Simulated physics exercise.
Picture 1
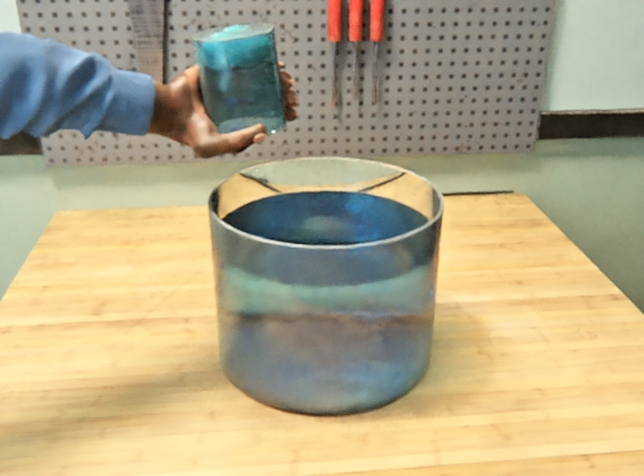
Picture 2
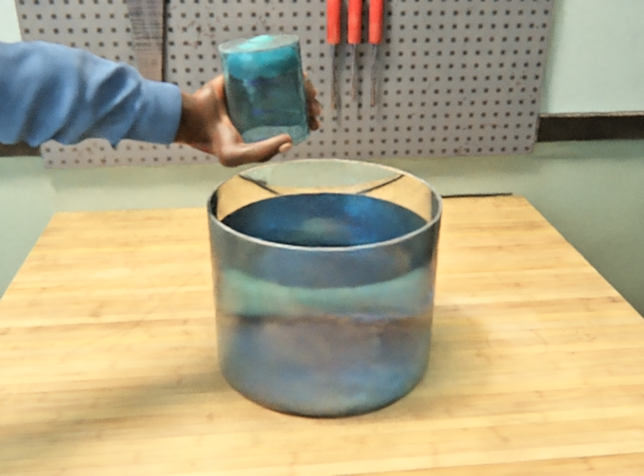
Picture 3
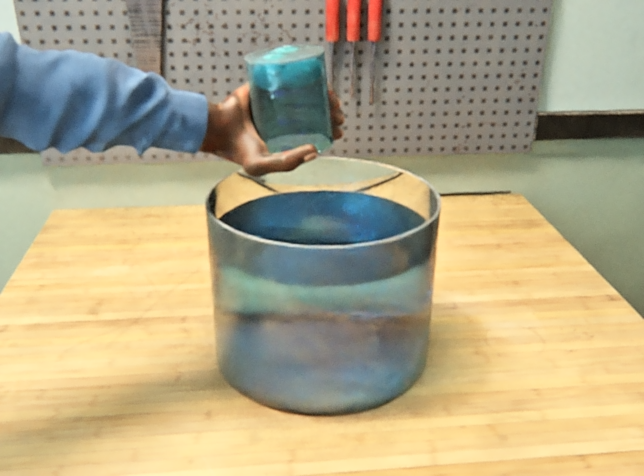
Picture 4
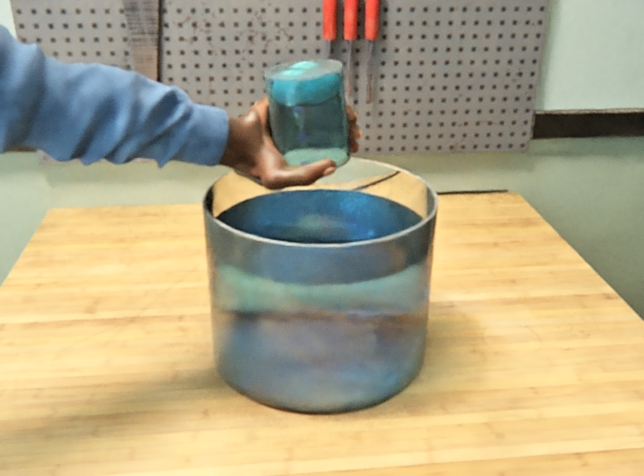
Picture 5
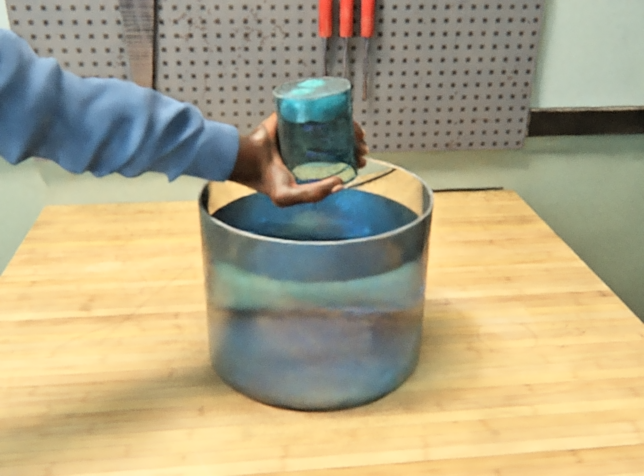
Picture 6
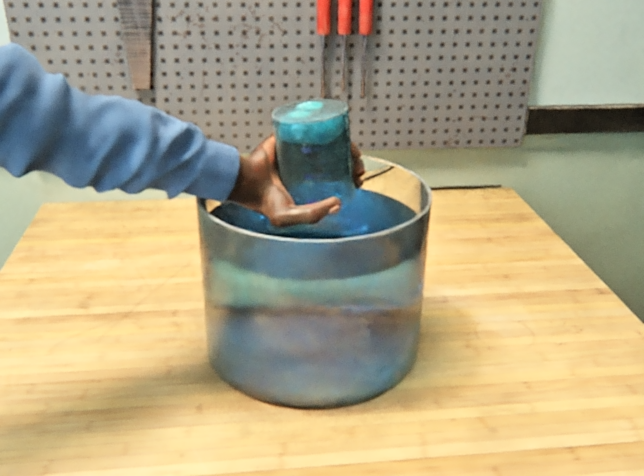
The clip shows a hand holding an upside-down beaker with a blue napkin inside above a large clear tub of water, moving it to the right and then lowering it until it is just over the surface.
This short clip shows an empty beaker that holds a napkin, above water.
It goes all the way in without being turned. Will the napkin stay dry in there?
Yes.
Next, the beaker enters the water.
After that, air is trapped inside and holds the level down.
Finally, the beaker is under, still full of air, and the napkin is dry.
